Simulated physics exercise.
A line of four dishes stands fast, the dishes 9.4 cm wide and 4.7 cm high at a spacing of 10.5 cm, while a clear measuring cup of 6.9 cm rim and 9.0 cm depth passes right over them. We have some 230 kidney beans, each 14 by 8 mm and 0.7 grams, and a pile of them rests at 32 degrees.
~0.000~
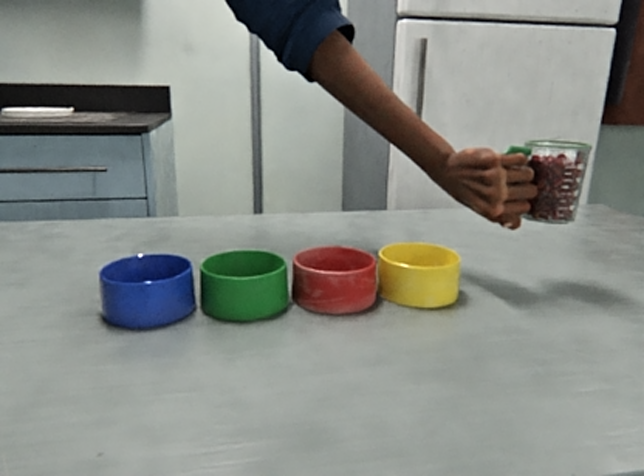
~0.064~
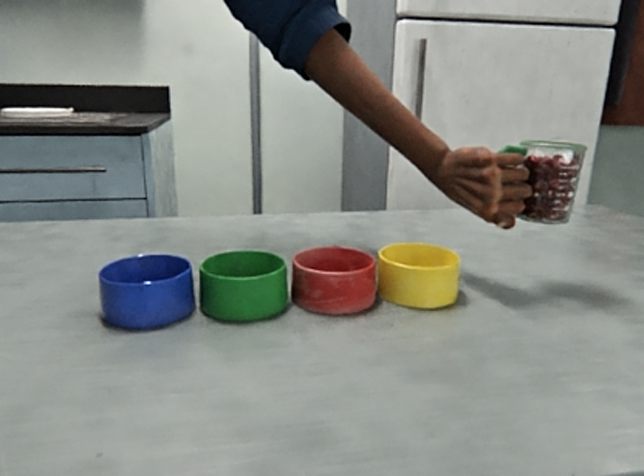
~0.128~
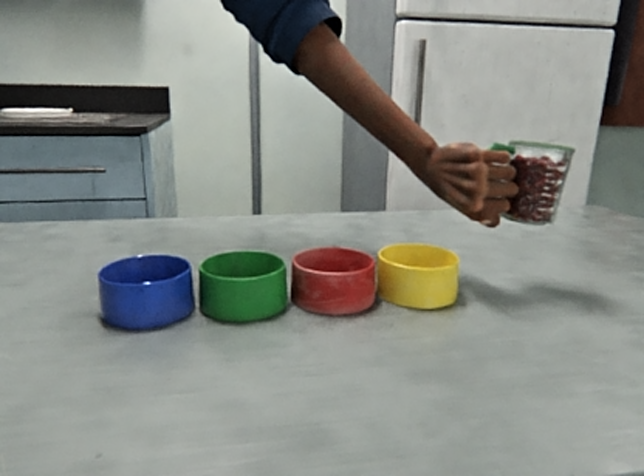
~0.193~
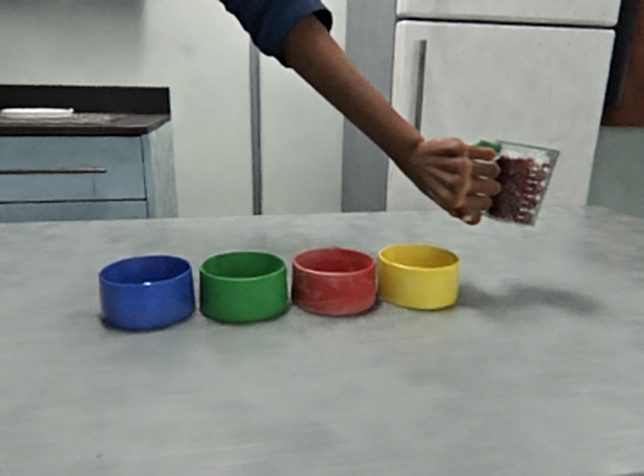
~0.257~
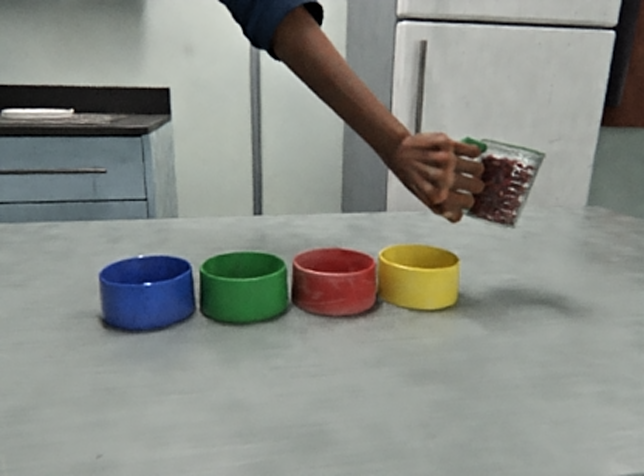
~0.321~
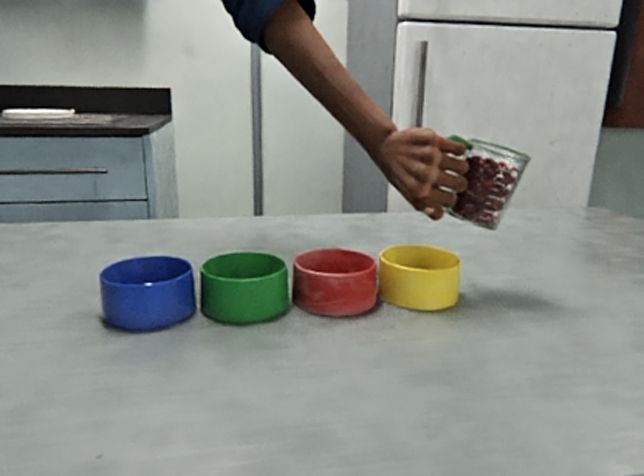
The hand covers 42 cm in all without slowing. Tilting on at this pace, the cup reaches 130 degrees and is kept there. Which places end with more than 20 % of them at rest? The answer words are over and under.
Red: Under. Blue: Under. Green: Over. Yellow: Under. Counter: Under.
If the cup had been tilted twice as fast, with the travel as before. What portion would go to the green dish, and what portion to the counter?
In the green dish 20; on the counter 10.
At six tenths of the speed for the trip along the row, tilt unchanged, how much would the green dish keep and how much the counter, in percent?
The shares would then be green 40 and counter 10.
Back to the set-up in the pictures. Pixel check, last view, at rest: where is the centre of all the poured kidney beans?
After settling, the middle sits near (248, 283).
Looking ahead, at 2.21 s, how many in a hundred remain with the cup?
About 0 percent.
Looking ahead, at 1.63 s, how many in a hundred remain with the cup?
I'd put it at roughly 85 per cent.
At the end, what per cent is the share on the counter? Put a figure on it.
Some 0 in a hundred.
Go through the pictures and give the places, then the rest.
The first frame shows cup at (552, 181), tilt 0 degrees, lip at (583, 144), moved 0.0 cm; middle of the pieces at (551, 182); yellow dish at (419, 255); red dish at (334, 259); green dish at (244, 264); blue dish at (147, 268).
The second frame shows cup at (547, 182), tilt 1 degrees, lip at (579, 145), moved 0.6 cm; middle of the pieces at (546, 182).
The third frame shows cup at (533, 183), tilt 5 degrees, lip at (567, 147), moved 2.3 cm; middle of the pieces at (532, 183).
The fourth frame shows cup at (517, 183), tilt 9 degrees, lip at (553, 150), moved 4.5 cm; middle of the pieces at (516, 184).
The fifth frame shows cup at (501, 184), tilt 13 degrees, lip at (538, 154), moved 6.7 cm; middle of the pieces at (500, 185).
The sixth frame shows cup at (485, 185), tilt 17 degrees, lip at (524, 157), moved 8.9 cm; middle of the pieces at (484, 186); yellow dish at (420, 257); red dish at (335, 261); green dish at (244, 266); blue dish at (147, 270). Its pace works out near 65 degrees a second; the hand travels 34 cm a second.
After 1.10 s, tilt 70 degrees; cup holds 100 %.
Then, at 1.63 s, tilt 105 degrees; cup holds 85 %, green 15 %.
After 2.21 s, tilt 130 degrees; cup holds 0 %, green 100 %.
By 2.5 s all is still; red 0 %, blue 0 %, green 100 %, yellow 0 %, counter 0 %.
